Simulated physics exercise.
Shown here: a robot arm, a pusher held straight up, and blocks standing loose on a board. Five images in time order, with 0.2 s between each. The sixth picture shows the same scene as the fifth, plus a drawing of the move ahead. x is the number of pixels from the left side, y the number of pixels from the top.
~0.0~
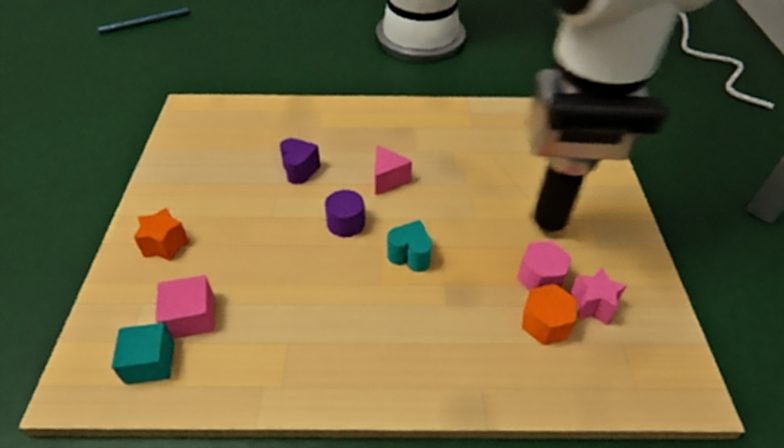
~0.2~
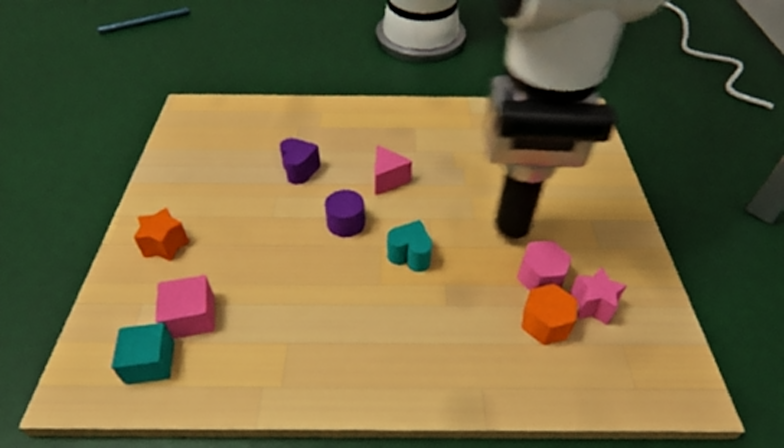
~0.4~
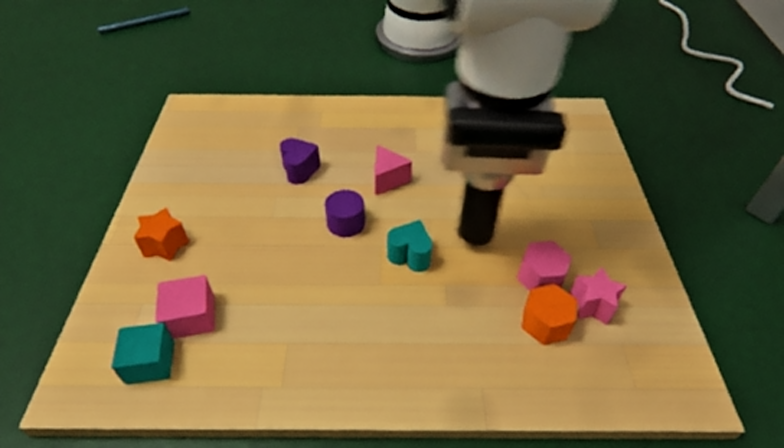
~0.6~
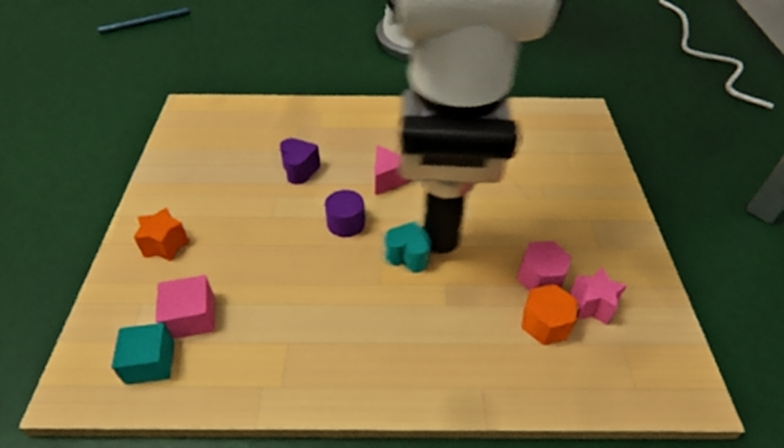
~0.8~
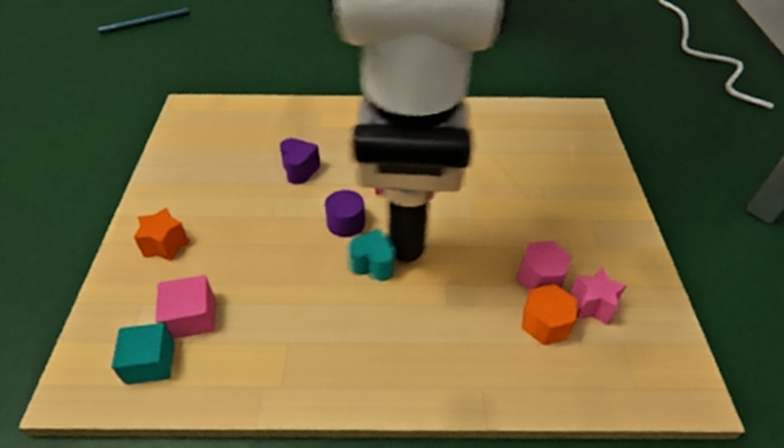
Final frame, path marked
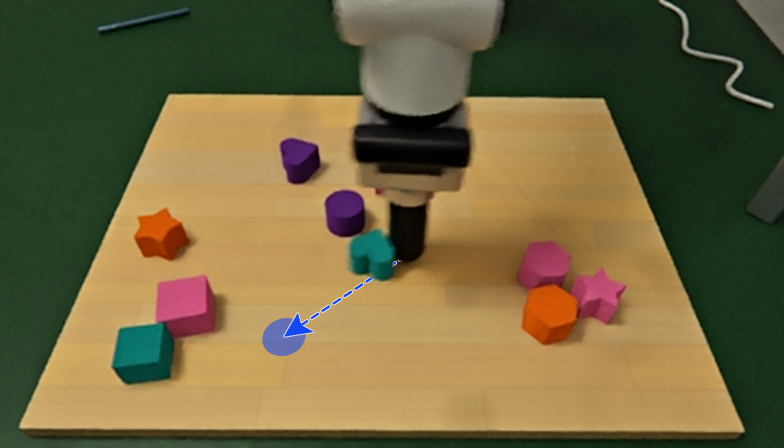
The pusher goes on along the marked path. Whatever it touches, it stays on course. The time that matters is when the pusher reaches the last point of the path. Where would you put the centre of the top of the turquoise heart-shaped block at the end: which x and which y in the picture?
If I read the scene right, the answer is (296, 268).
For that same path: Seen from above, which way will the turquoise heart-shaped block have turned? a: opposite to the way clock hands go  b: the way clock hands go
Correct choice: B.
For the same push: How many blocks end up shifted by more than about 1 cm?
I foresee one block being moved.
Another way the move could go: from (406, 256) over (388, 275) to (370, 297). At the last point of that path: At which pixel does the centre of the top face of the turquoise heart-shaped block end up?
Close to (338, 260).
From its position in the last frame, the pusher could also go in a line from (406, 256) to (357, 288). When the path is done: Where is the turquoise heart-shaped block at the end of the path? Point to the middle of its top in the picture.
The centre of its top face lies at (316, 266).
Drawn move, in a line from (406, 256) to (284, 337).
On the path given first. One third of the way, pusher at (368, 272); turquoise heart-shaped block at (328, 262), turned 35° clockwise.
Two thirds of the way, pusher at (326, 300); turquoise heart-shaped block at (297, 268), turned 70° clockwise.
At the end, pusher at (282, 329); purple circular block still; turquoise heart-shaped block at (296, 268), turned 70° clockwise.
